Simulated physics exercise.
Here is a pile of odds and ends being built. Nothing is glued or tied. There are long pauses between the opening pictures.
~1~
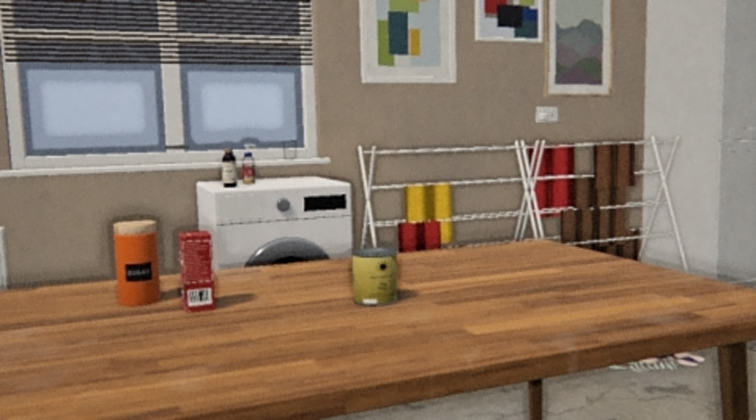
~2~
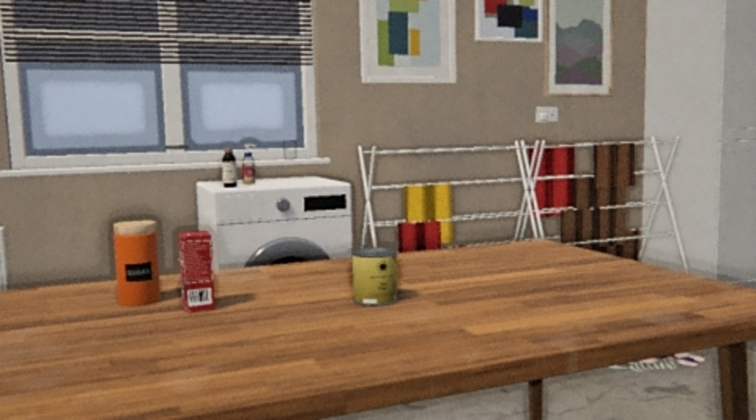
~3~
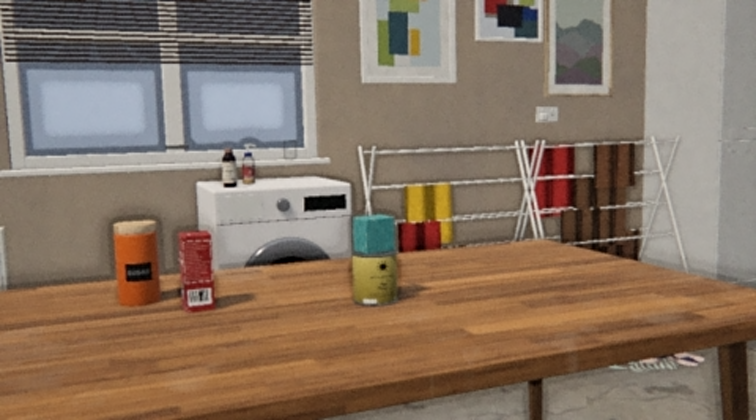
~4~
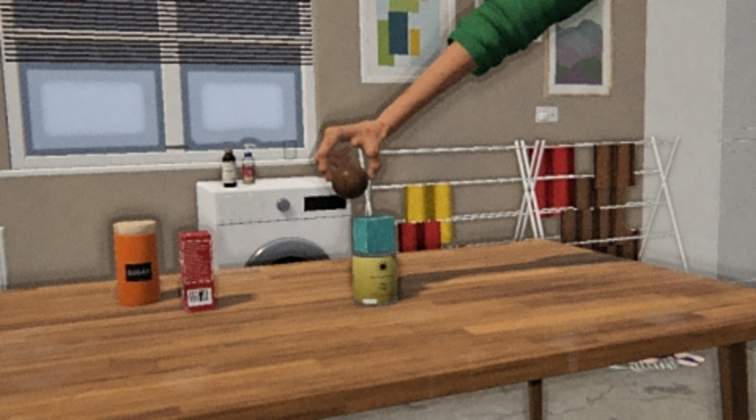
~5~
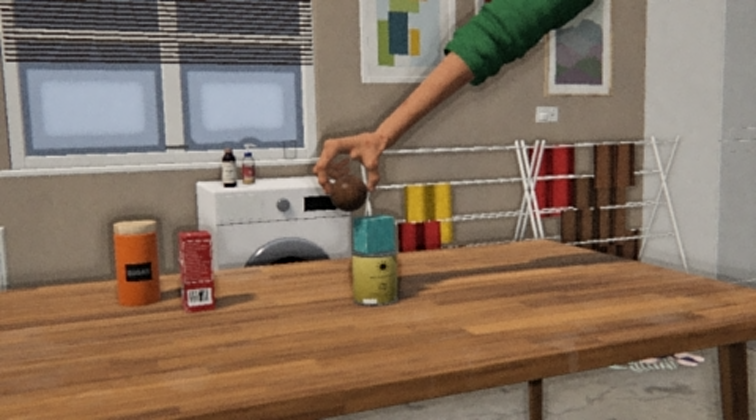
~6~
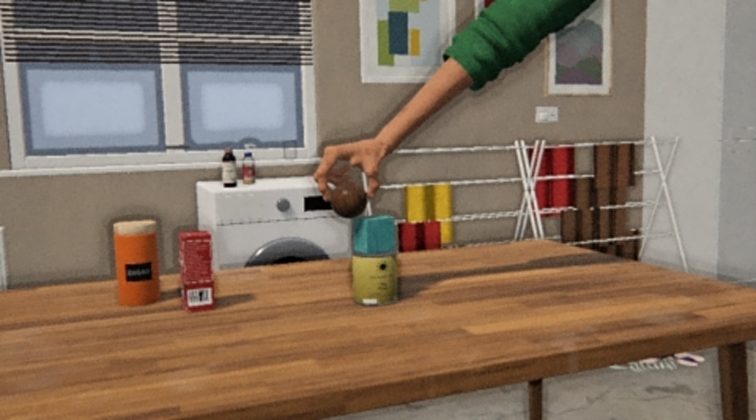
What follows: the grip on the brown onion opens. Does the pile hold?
Here the pile comes apart.
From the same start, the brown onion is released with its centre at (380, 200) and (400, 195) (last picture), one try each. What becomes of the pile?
In the first case it stays up; in the second case it comes apart.
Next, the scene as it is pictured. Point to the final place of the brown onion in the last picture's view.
Near (320, 289).
Then, 0.30 s past the last view, brown onion now fallen.
Then, 0.40 s past the last view, things are still on the move.
Finally, fallen, brown onion; the other 4 still in place. Final places as the last picture's camera would see them, brown onion near (320, 289). The pile gives way.
